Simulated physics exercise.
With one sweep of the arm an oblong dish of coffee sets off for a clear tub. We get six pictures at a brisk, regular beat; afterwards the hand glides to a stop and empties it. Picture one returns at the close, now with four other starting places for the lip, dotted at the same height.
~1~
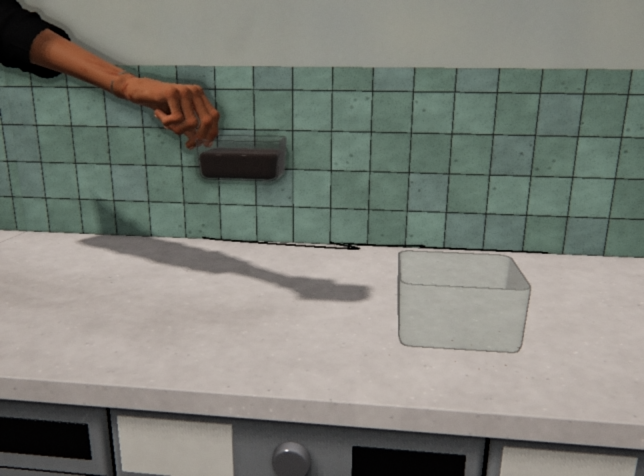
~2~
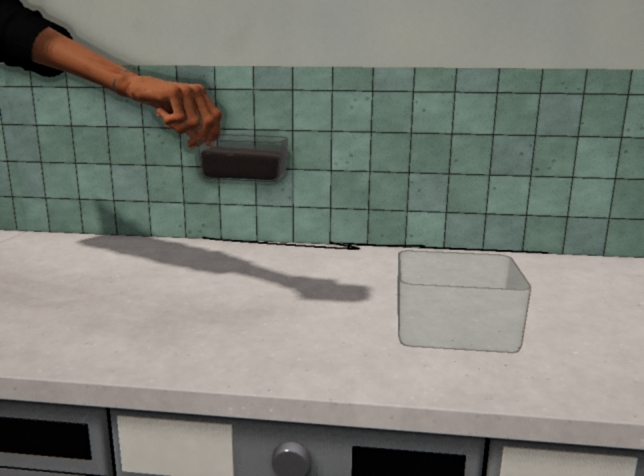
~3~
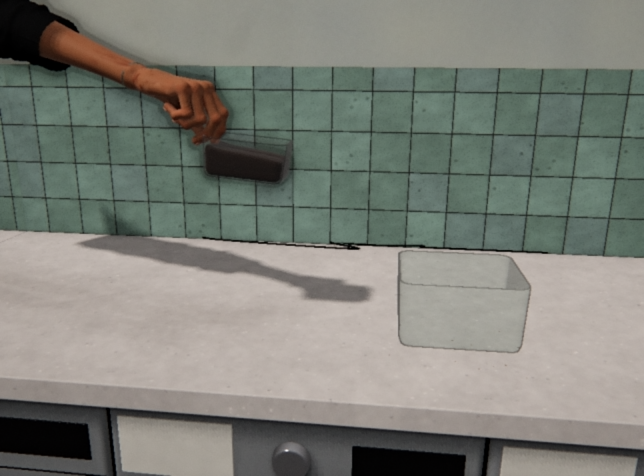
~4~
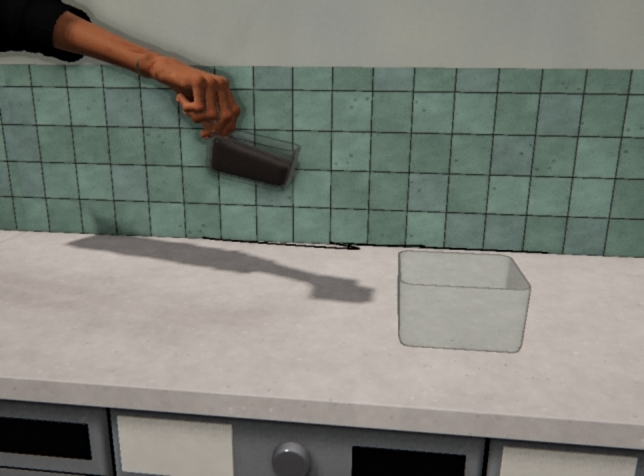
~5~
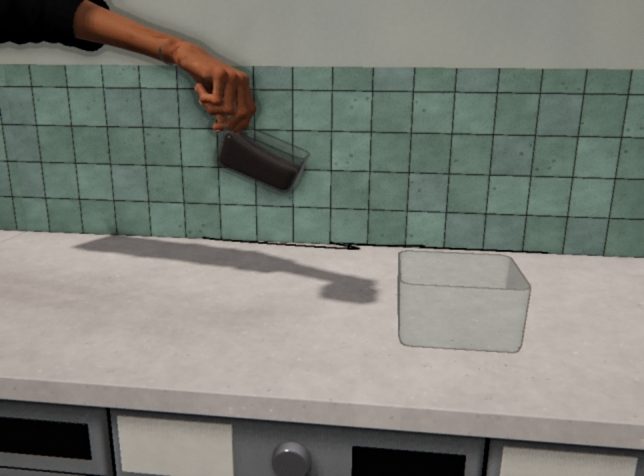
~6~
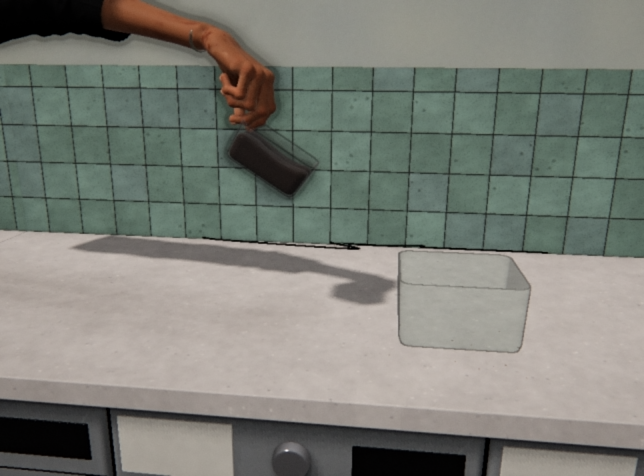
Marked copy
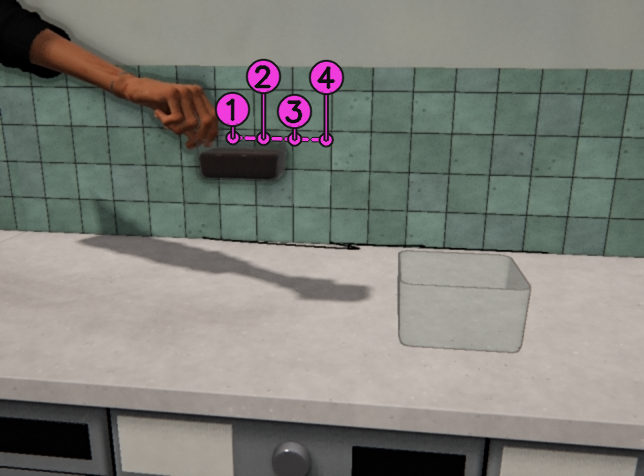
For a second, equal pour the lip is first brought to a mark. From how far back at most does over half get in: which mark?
That is spot 2.
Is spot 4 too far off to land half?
No, not at all.
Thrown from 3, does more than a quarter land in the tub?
Yes.
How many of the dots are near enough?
Three of them.
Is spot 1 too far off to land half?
Yes, it does.
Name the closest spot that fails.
Spot 1.
On the marked copy, 1 at (232, 137); 2 at (263, 138); 3 at (294, 139); 4 at (326, 139).
For spot 1, about 5 % lands in the tub, 89 % falls short and 6 % goes beside or beyond.
For spot 2, about 72 % lands in the tub, 22 % falls short and 6 % goes beside or beyond.
For spot 3, about 77 % lands in the tub, 10 % falls short and 13 % goes beside or beyond.
For spot 4, about 93 % lands in the tub, 4 % falls short and 3 % goes beside or beyond.
